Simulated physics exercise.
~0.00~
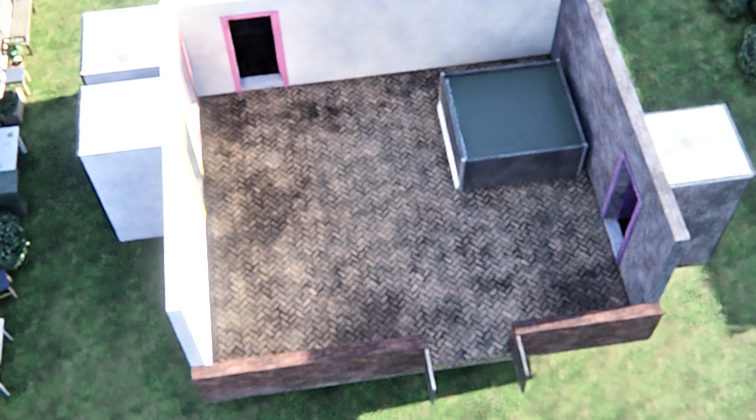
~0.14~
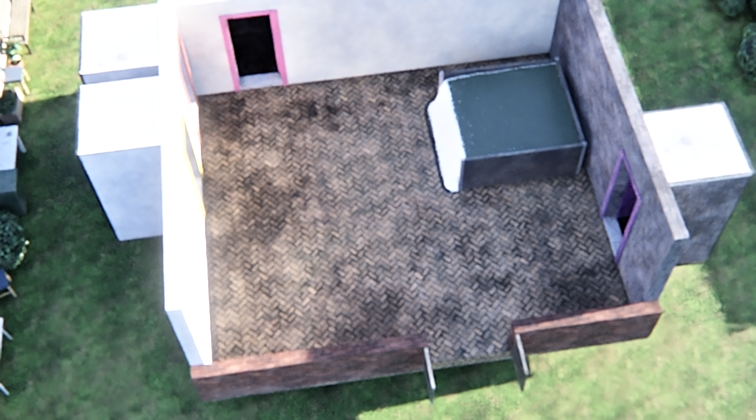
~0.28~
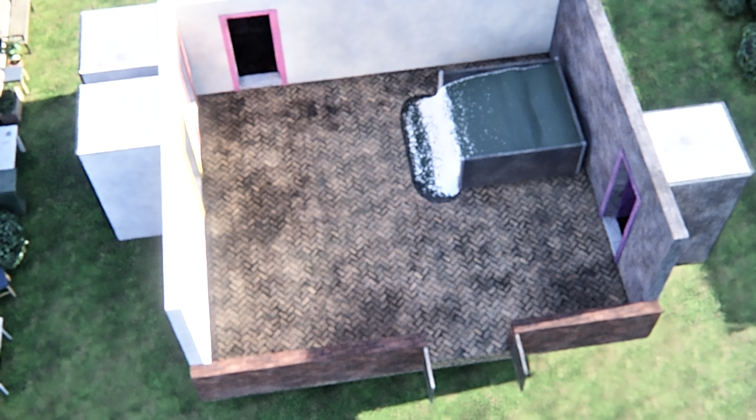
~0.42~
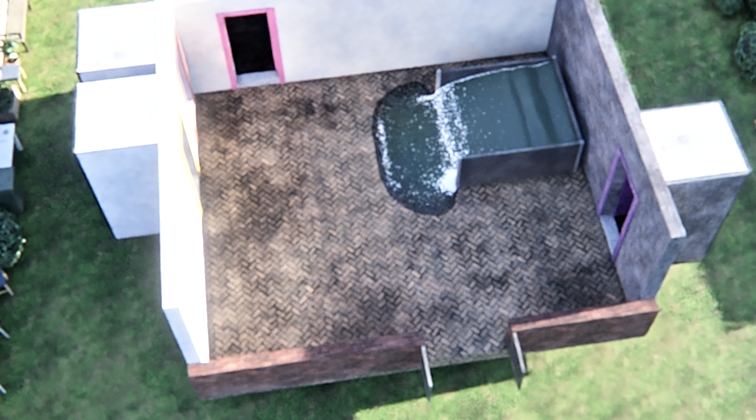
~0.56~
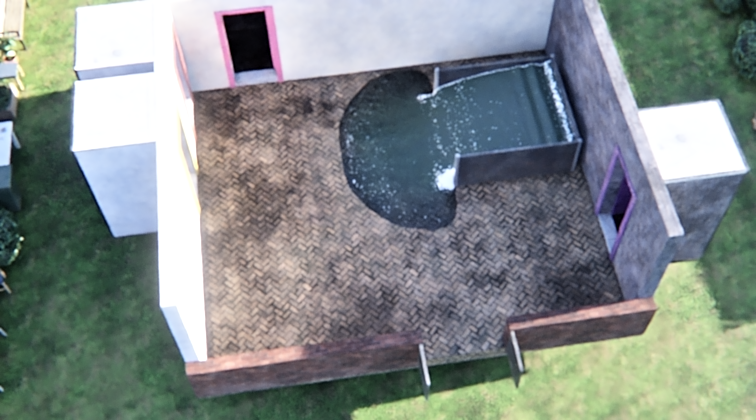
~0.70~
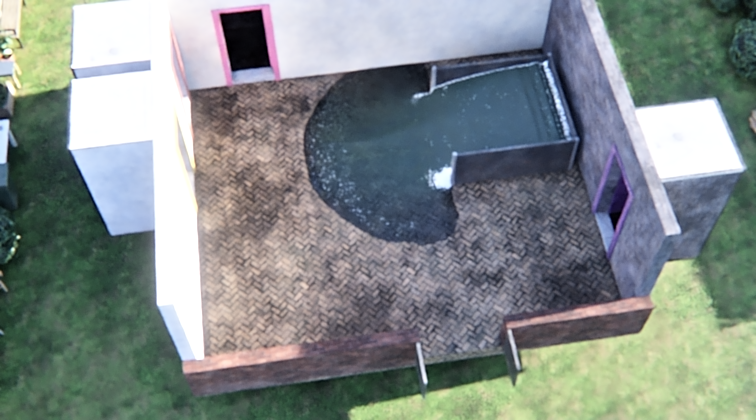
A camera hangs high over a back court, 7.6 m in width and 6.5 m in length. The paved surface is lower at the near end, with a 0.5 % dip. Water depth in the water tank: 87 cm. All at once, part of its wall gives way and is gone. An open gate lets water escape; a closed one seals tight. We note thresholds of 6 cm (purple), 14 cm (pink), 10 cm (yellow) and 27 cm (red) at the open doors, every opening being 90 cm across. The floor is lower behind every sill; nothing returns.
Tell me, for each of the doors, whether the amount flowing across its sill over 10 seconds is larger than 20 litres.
For 10 seconds: The purple door, larger; the pink door, larger; the yellow door, larger; the red door, larger.
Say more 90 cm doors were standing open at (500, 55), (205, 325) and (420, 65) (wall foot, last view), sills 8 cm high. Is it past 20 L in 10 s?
In that order: Short of it, beyond it, short of it.
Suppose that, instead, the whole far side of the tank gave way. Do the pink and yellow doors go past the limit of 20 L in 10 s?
Against that limit the pink door gives a lower amount and the yellow door gives a greater amount.
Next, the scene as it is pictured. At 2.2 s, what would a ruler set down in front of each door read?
In centimetres, the purple door has 0, the pink door 16, the yellow door 32 and the red door 39.
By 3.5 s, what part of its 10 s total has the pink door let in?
That works out near 15%.
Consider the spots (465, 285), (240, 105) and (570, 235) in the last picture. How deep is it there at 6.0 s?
Listed order: 5 / 12 / 0 cm.
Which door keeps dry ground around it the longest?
Answer: The purple door.
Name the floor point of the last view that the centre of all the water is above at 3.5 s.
Around (317, 176) in the last picture.
After 1.4 s water covers 50 % of the floor and is deepest (36 cm) near (440, 165); purple door not reached, pink door 9 cm at the sill, 0 L in, yellow door 15 cm at the sill, 5 L in, red door 8 cm at the sill, 0 L in.
After 2.2 s water covers 60 % of the floor and is deepest (50 cm) near (191, 103); purple door not reached, pink door 16 cm at the sill, 0 L in, yellow door 32 cm at the sill, 122 L in, red door 39 cm at the sill, 2 L in.
After 3.5 s water covers 65 % of the floor and is deepest (38 cm) near (206, 375); purple door not reached, pink door 19 cm at the sill, 8 L in, yellow door 28 cm at the sill, 304 L in, red door 33 cm at the sill, 74 L in.
After 6.0 s water covers 75 % of the floor and is deepest (24 cm) near (206, 375); purple door not reached, pink door 11 cm at the sill, 49 L in, yellow door 12 cm at the sill, 401 L in, red door 12 cm at the sill, 83 L in.
After 10.0 s water covers 100 % of the floor and is deepest (16 cm) near (618, 290); purple door 13 cm at the sill, 57 L in, pink door 5 cm at the sill, 50 L in, yellow door 7 cm at the sill, 404 L in, red door 5 cm at the sill, 83 L in.
